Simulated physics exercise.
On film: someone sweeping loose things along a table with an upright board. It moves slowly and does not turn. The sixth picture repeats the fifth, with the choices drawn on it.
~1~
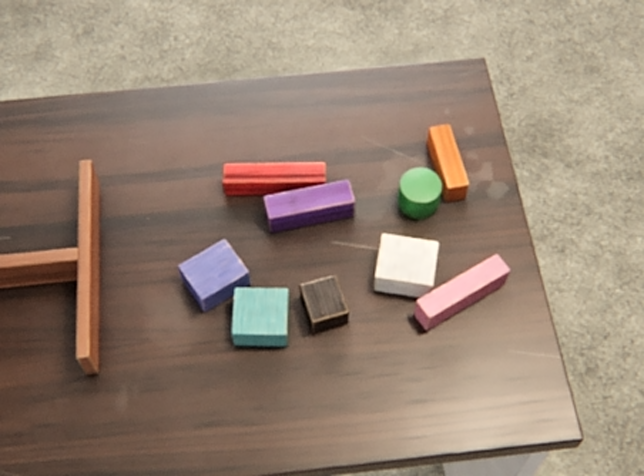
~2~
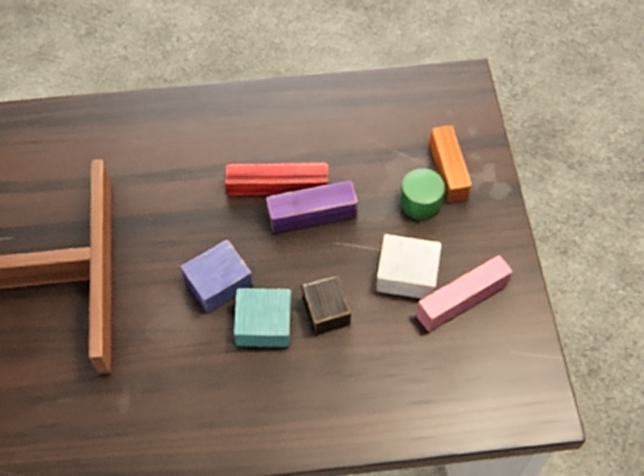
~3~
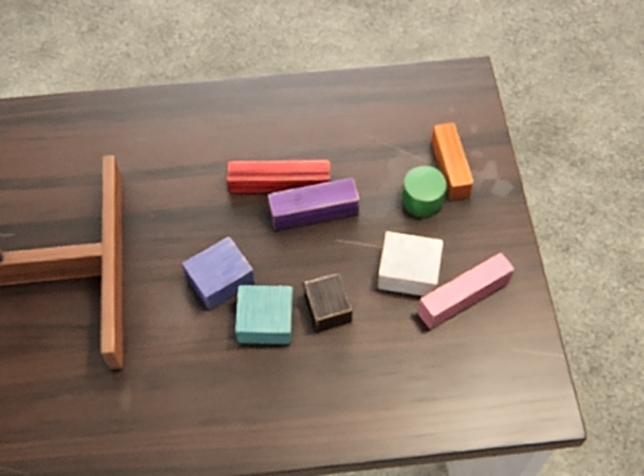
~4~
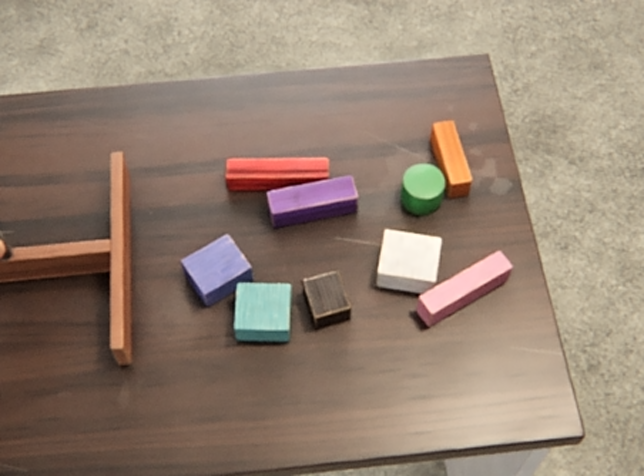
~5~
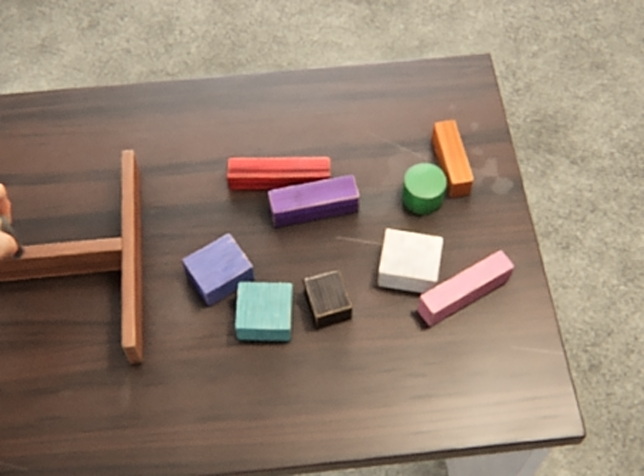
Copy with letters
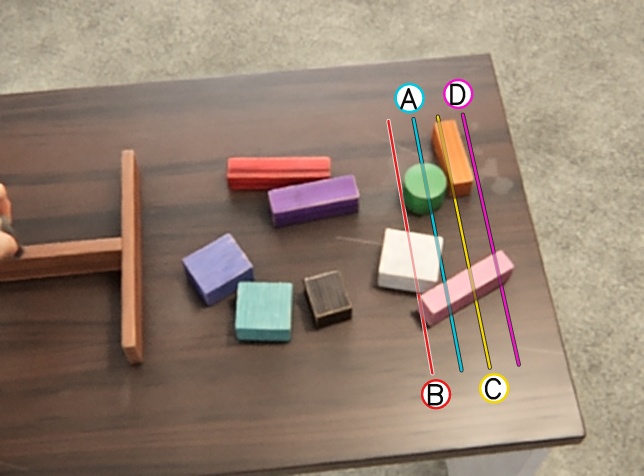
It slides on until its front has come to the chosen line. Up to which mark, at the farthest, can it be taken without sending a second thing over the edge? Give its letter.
B.
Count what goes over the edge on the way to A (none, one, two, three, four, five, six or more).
Three.
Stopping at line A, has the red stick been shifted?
By then, yes.
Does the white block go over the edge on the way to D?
Yes.
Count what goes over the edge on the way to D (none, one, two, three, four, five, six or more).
By then, six or more.
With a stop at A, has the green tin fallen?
Yes.
On the marked copy, A at (436, 235); B at (409, 238); C at (462, 233); D at (489, 230).
Following B. Soon after the start, board (230, 233); red stick (285, 172); turquoise block (271, 311).
Later, board (331, 224); pink bar (483, 284); green tin (438, 188).
In the end, board (406, 217); orange stick (517, 147); pink bar (539, 264); none fallen.
As for the rest, A drops three; C drops four; D drops six.
